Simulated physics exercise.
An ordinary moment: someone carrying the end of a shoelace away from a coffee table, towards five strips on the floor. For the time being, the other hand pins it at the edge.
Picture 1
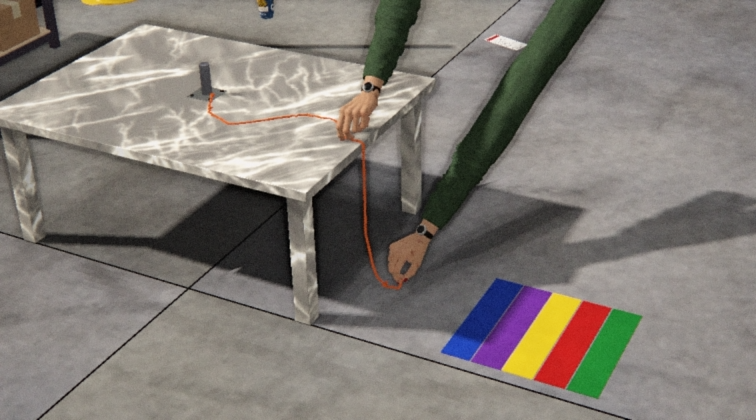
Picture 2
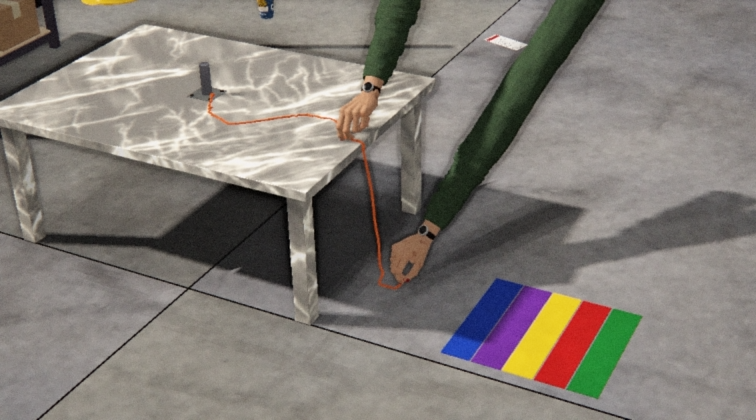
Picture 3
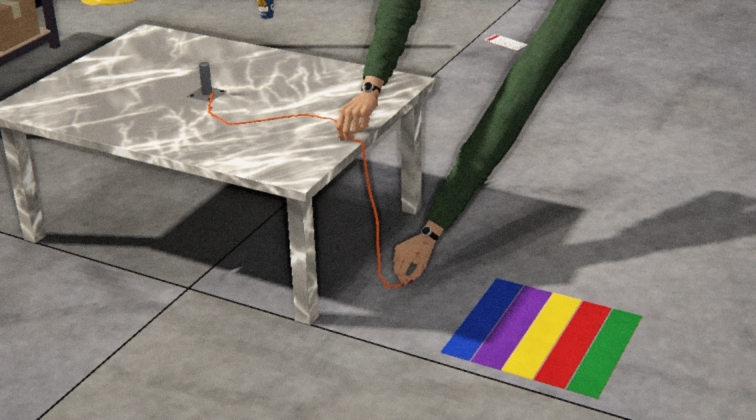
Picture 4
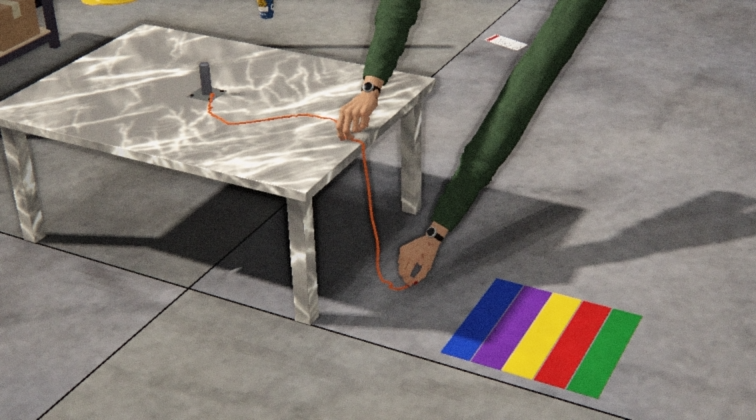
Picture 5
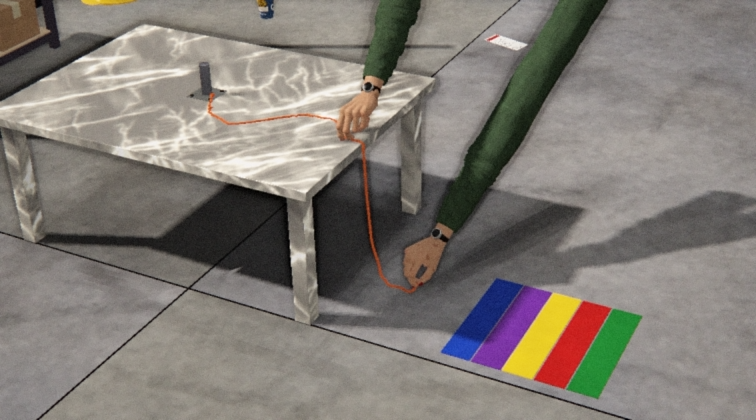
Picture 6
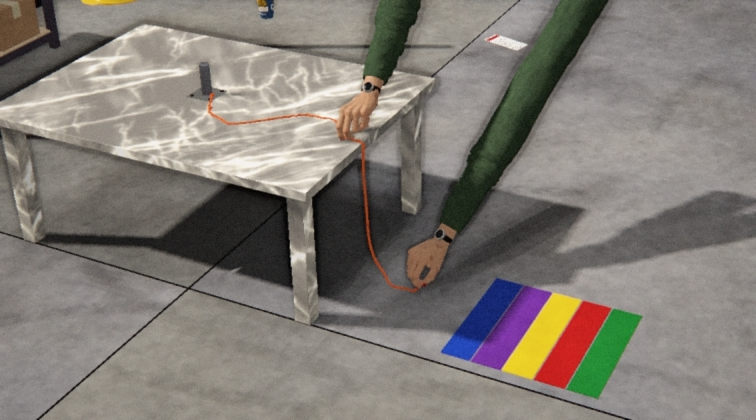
At a marble-patterned table, one hand pins an orange cord while another draws its end slightly right.
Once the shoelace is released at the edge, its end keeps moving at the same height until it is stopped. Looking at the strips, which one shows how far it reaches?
The red strip shows it.
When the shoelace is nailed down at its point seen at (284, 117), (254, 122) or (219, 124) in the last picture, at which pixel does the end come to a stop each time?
Try 1: (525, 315); try 2: (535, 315); try 3: (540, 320).
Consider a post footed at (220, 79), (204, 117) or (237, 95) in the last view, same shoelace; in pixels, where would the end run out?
Going by the last picture, roughly (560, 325), (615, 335) and (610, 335).
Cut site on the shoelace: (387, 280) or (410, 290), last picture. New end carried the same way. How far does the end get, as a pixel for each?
The first cut gives (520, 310) and the second gives (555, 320).
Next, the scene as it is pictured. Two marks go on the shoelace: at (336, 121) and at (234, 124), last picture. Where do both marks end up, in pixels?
About (372, 145), and the other about (281, 114).
A little later, end near (525, 313); over purple.
Next, end near (559, 322); over yellow.
When it is tight, end near (579, 328); over red. The red one.
